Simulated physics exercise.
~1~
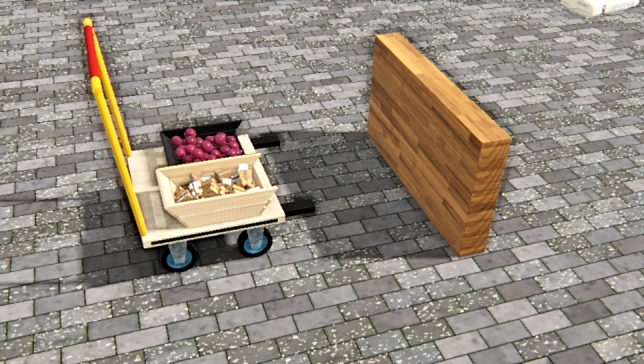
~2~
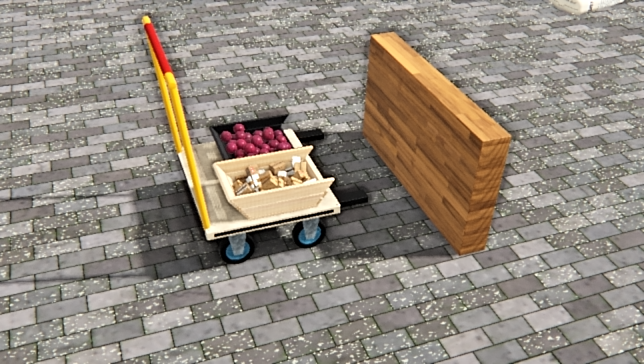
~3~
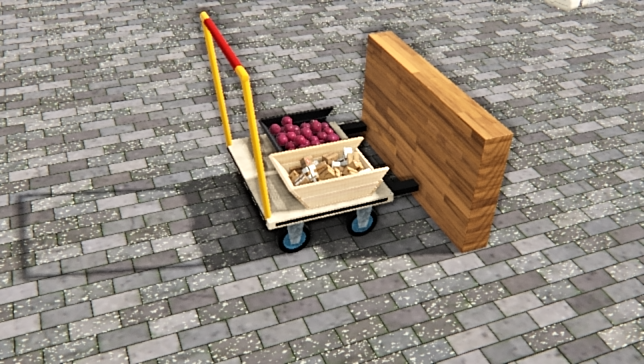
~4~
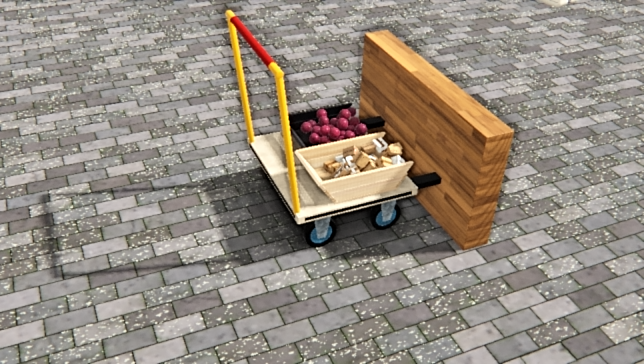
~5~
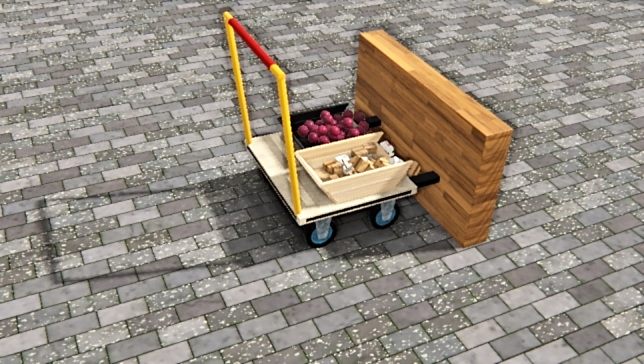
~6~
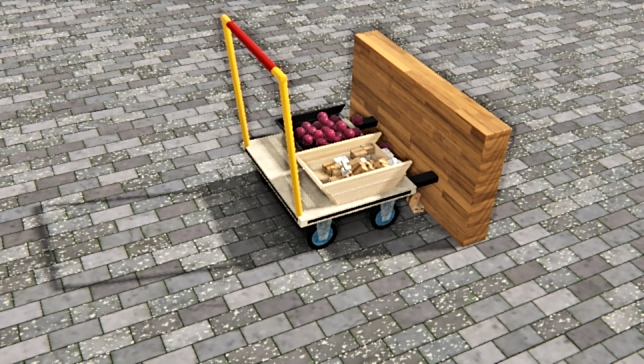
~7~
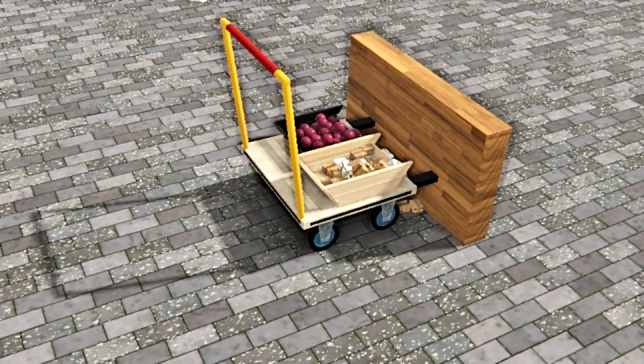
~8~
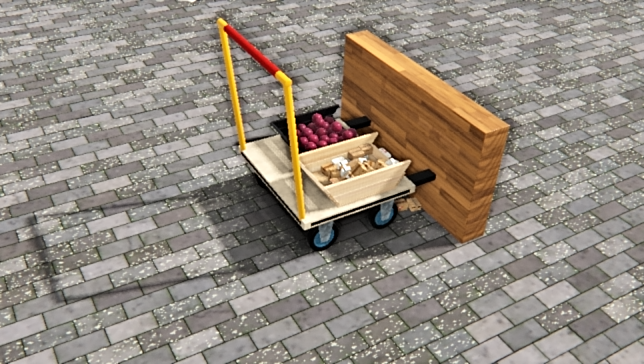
A trolley with a yellow and red handle, carrying a black box of red onions and a wooden box of little parcels, rolled right across the paving and stopped against a wooden wall, where something small ended up on the ground.
